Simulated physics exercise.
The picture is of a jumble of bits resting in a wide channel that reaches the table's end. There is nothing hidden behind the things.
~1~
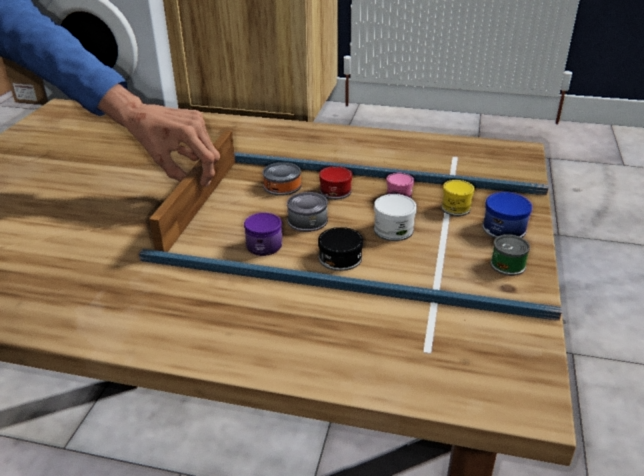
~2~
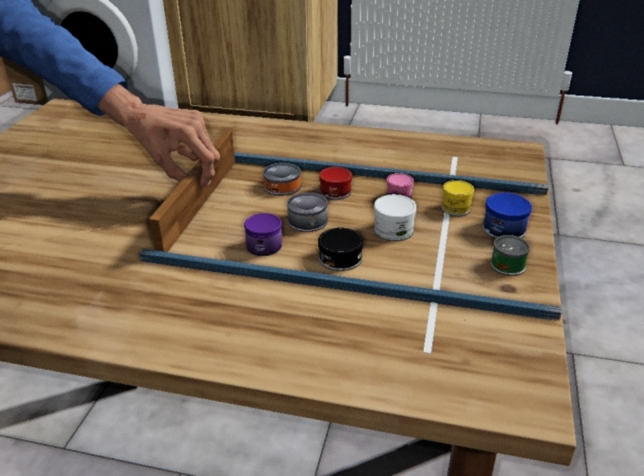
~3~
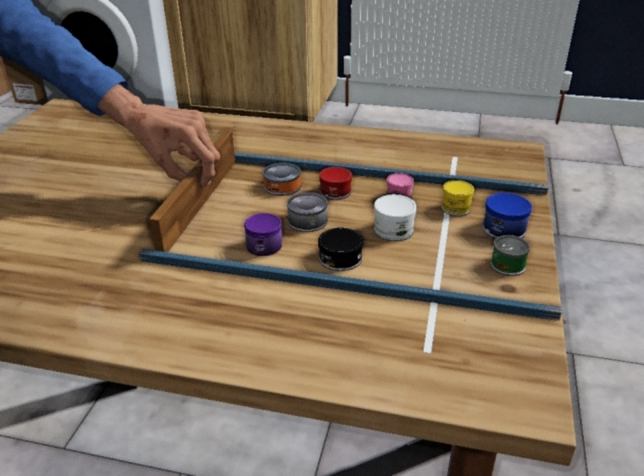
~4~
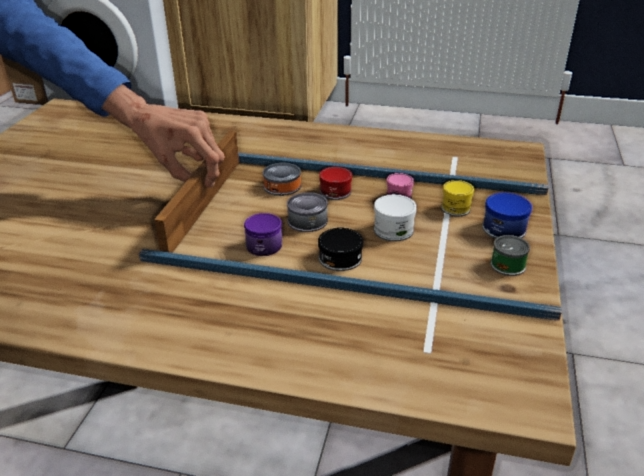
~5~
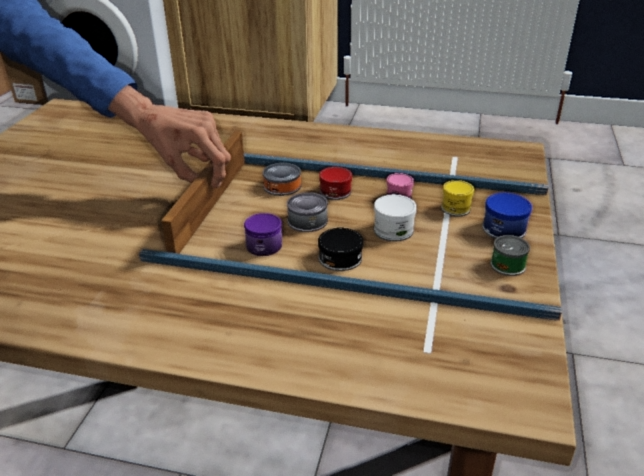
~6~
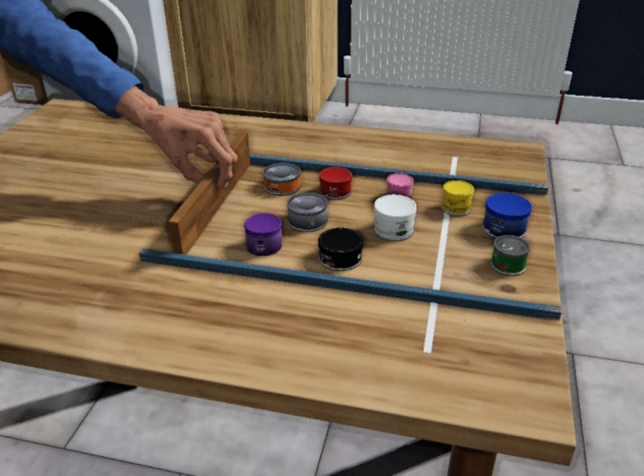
A wooden board, gripped from above by a hand in a blue sleeve, stands still at first at the left of a channel between two blue rails. Then the hand slides it slightly to the right, toward the colourful tins and pots, which stay in place around a white tape line.
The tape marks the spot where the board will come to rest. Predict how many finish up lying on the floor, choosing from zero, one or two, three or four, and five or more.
My prediction is zero.
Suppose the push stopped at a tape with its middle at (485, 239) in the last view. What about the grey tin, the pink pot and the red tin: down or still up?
Grey tin stays put, pink pot goes off, red tin stays put.
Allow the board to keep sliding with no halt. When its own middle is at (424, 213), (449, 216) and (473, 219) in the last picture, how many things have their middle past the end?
In that order 0, 0 and 2.
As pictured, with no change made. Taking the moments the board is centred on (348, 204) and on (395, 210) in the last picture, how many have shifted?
Tally at point one: 8; at point two: 9.
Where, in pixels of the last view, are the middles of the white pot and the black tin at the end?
About (509, 231), and the other about (499, 278).
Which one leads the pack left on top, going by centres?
That's the blue pot.
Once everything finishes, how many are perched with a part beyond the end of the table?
1, I think.
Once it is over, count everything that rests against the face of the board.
It is in contact with 3.
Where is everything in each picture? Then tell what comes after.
In the first picture, green tin (510, 255); blue pot (507, 216); yellow pot (457, 198); board (198, 187); tape (444, 234).
In the second picture, blue pot (507, 217); white pot (394, 218).
In the third picture, yellow pot (457, 198); board (198, 187).
In the fourth picture, green tin (510, 255); purple tub (263, 235).
In the fifth picture, blue pot (507, 217); orange tin (282, 179).
In the sixth picture, green tin (510, 255); blue pot (507, 217); yellow pot (457, 198); board (215, 189); tape (444, 234).
Early on, none off yet; green tin at rest near (510, 255); blue pot at rest near (507, 217); yellow pot at rest near (457, 198).
Finally, the number that fall off is zero.
